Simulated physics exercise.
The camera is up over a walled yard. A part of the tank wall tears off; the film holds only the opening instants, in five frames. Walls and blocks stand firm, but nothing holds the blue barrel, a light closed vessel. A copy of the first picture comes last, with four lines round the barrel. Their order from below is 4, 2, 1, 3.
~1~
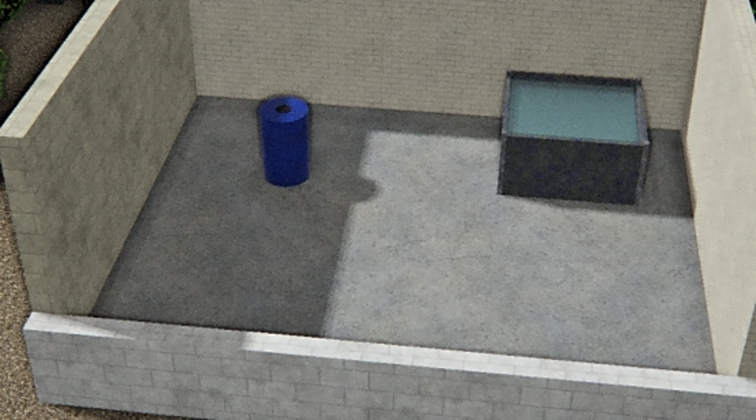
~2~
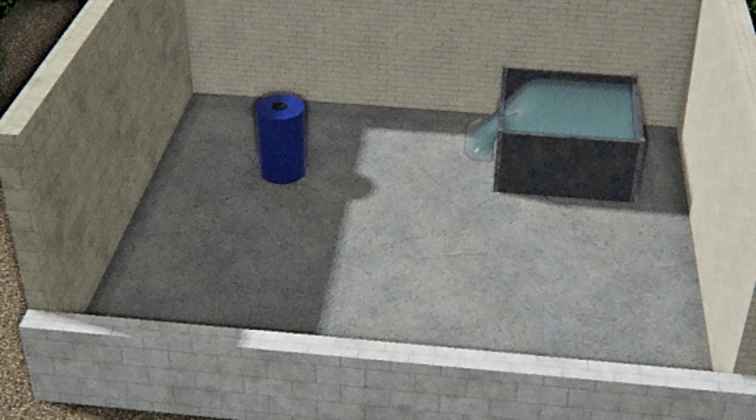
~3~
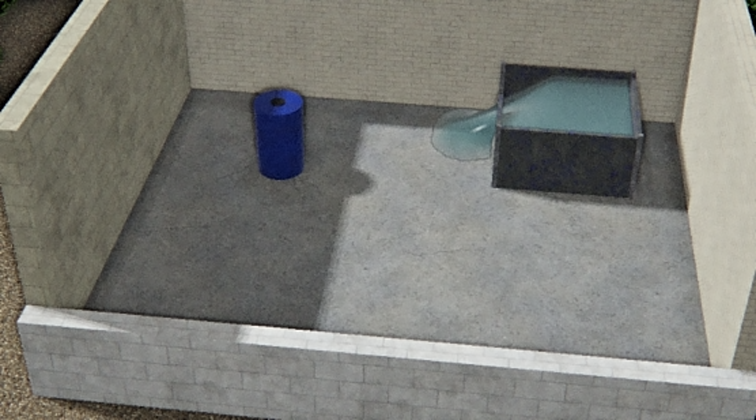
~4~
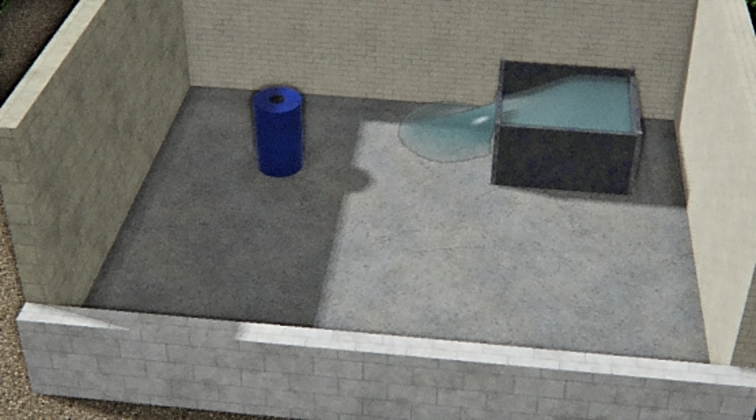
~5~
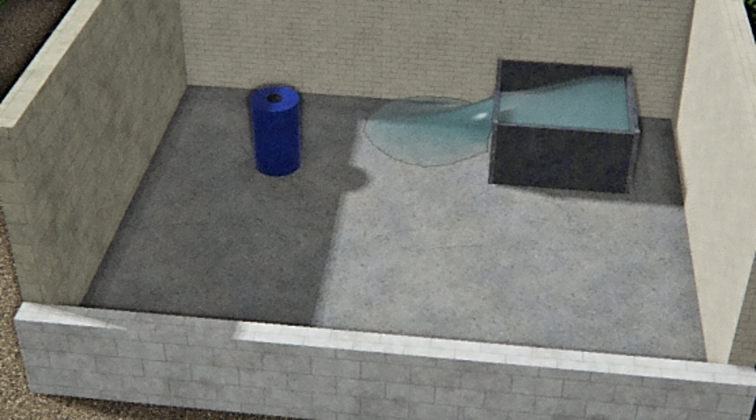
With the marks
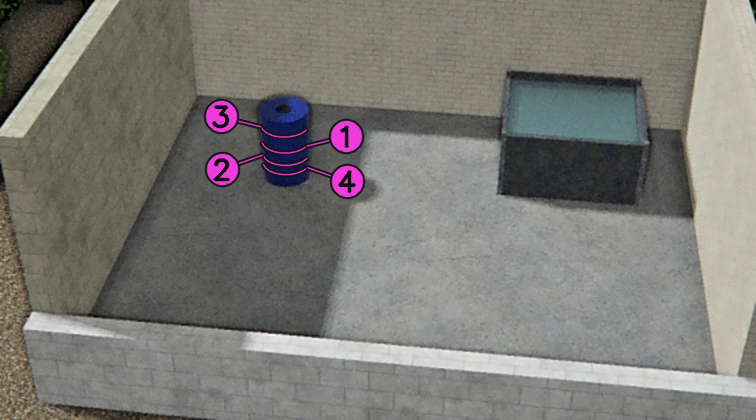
Water pours over the left side of a dark, square-sided tank at the back right of a walled yard, seen from above. A blue barrel stands upright in shadow at the back left, on grey paving between pale block walls. The tank is full and still at first, then the blue-green water slopes leftward and spreads in a rounded sheet across the ground, while the view shifts very slightly.
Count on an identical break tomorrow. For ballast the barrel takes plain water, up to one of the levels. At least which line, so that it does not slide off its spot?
Choose 4.
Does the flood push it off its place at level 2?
No.
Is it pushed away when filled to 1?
No, that is safe.
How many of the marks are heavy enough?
All of the four.
In magenta, 1 at (281, 152); 2 at (281, 165); 3 at (280, 137); 4 at (282, 174); from the bottom up 4, 2, 1, 3.
If 1 is chosen, it does not move.
If 2 is chosen, it does not move.
If 3 is chosen, it does not move.
If 4 is chosen, it shifts by a finger or two and stays.
